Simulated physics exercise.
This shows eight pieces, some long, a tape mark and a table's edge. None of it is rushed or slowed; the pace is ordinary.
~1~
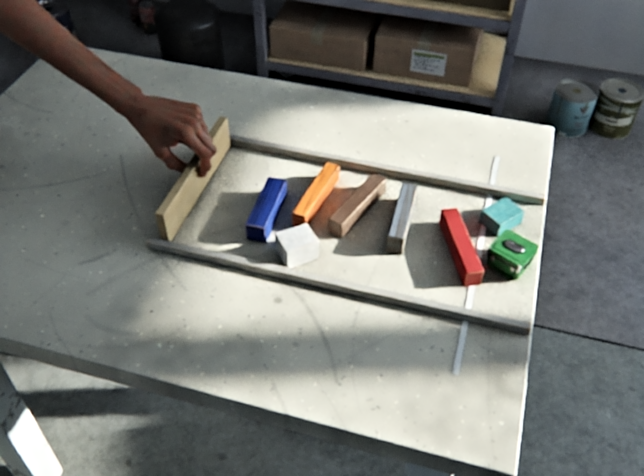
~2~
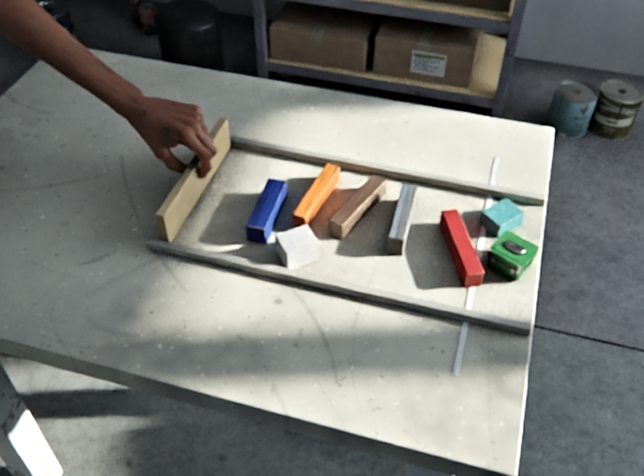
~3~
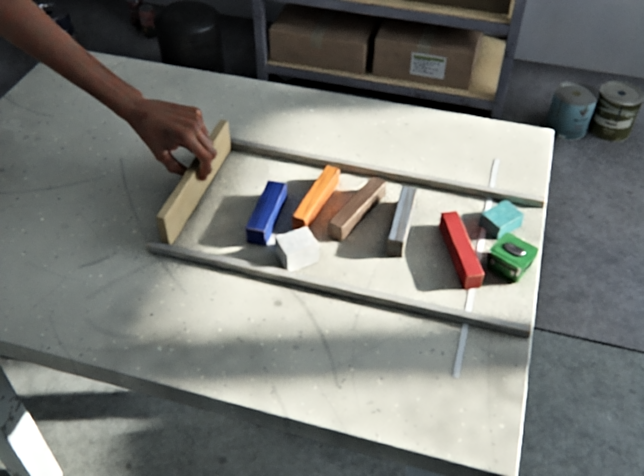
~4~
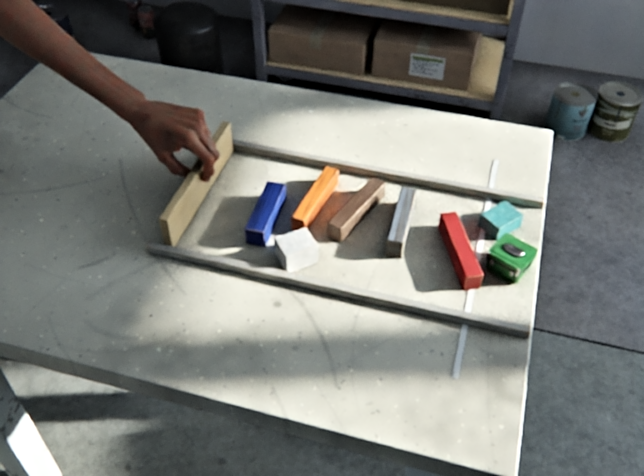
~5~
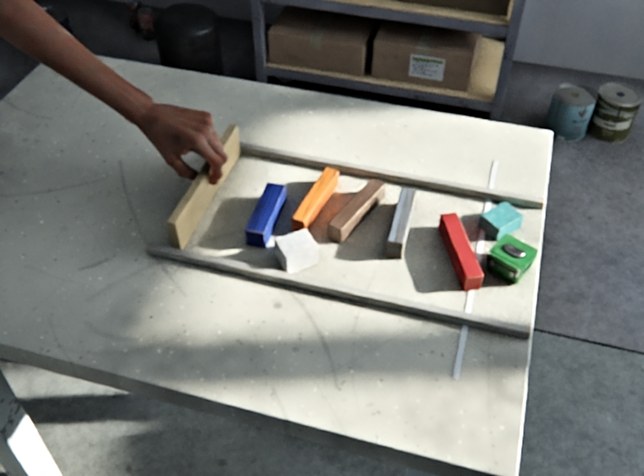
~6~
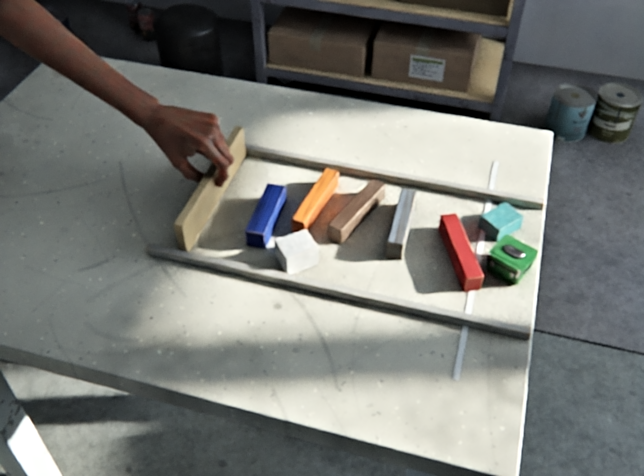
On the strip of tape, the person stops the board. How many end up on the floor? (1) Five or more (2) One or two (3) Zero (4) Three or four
Three or four.
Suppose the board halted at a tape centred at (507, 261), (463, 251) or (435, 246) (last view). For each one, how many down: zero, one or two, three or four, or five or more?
Taking the three tapes one at a time, the answers are five or more, then three to four, then one to two.
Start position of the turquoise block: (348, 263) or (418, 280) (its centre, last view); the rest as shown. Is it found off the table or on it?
First place: It remains in place; second place: It remains in place.
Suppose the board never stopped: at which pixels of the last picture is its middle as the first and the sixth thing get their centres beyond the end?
Its middle is near (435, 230) and then near (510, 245).
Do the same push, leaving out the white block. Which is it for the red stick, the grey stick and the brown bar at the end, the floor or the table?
As for the red stick, it is not retained; the grey stick is not retained; the brown bar is retained.
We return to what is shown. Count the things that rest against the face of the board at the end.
It ends up touching 2.
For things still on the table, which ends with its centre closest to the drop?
The brown bar is it.
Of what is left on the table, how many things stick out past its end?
Expected count: 0.
A little later, none off yet; green case at rest near (511, 261); turquoise block at rest near (501, 222); red stick at rest near (460, 251).
Next, none off yet; green case shifted about its own width near (544, 265); turquoise block shifted about its own width near (527, 221); red stick shifted about its own width near (514, 266).
When it is over, the number that fall off is three or four; down, grey stick, red stick, turquoise block and green case.
